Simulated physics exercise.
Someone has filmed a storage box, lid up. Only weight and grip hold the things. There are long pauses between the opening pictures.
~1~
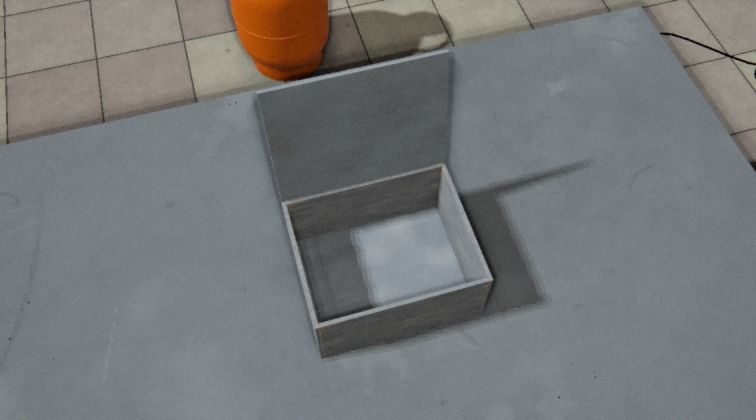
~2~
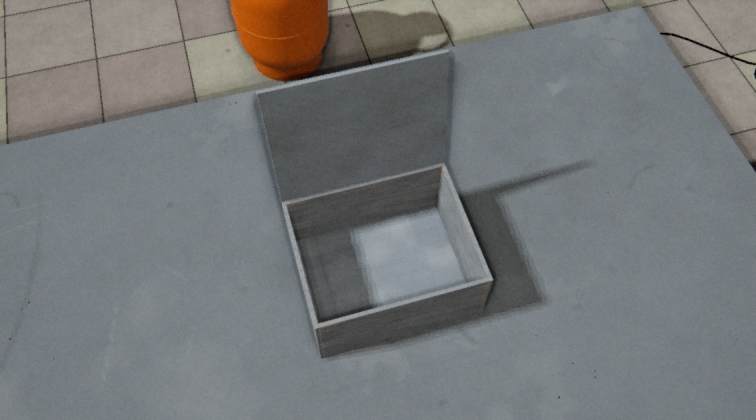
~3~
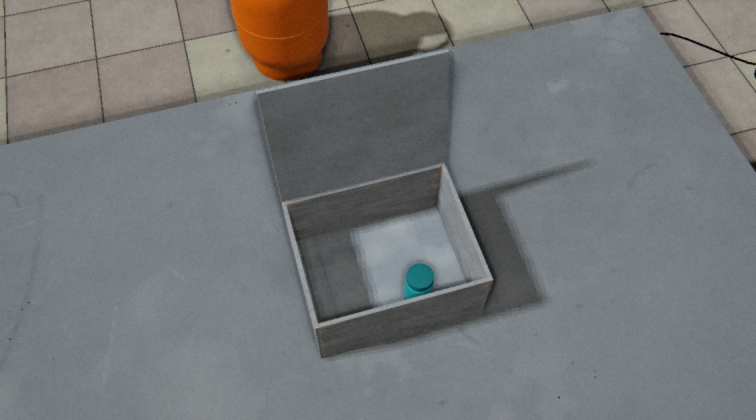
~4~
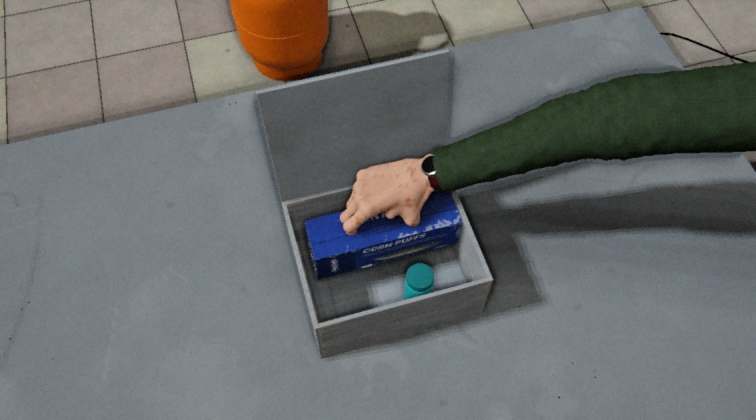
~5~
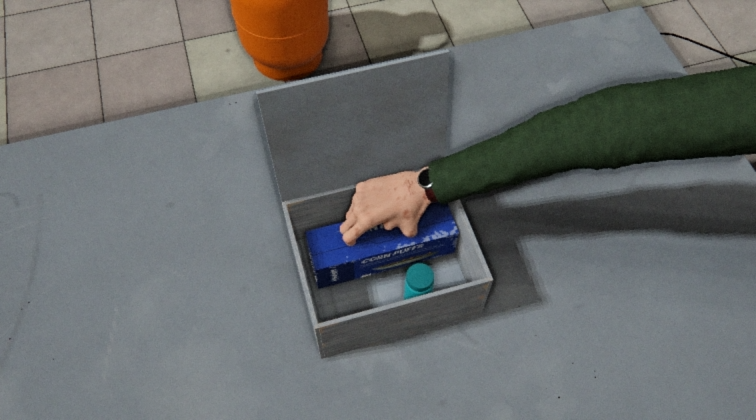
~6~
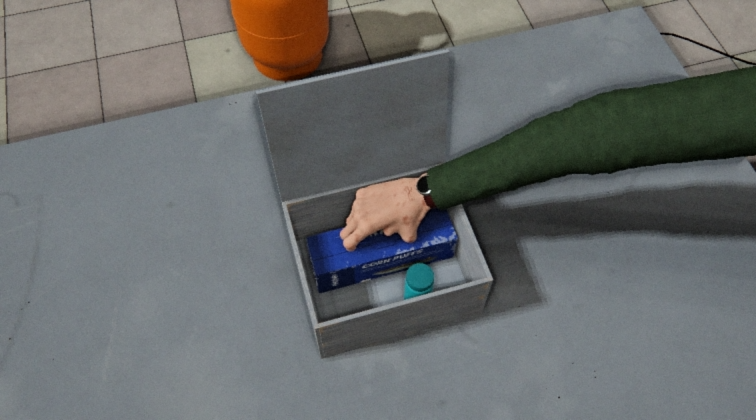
In an open storage box on a grey surface, a turquoise shaker appears near the front right, then a hand reaching in from the right lowers a blue carton slightly into the space behind it.
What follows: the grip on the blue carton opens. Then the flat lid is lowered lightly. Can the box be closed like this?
The lid closes.
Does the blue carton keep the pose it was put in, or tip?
The blue carton stays as placed.
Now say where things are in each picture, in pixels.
In the first picture, the last thing is not in view yet.
In the second picture, the last thing is not in view yet.
In the third picture, the last thing is not in view yet; turquoise shaker (418, 290).
In the fourth picture, on its way; blue carton (383, 232); turquoise shaker (418, 290).
In the fifth picture, on its way; blue carton (382, 242); turquoise shaker (418, 290).
In the sixth picture, in place under the hand; blue carton (382, 248); turquoise shaker (418, 290).
Then, 1.40 s later than the last frame, lid 81° above the rim.
Then, 1.70 s later than the last frame, lid 51° above the rim.
Then, 1.90 s later than the last frame, lid 17° above the rim.
When it is over, lid shut; both as before. End places, in pixels of the last picture, blue carton near (382, 248).
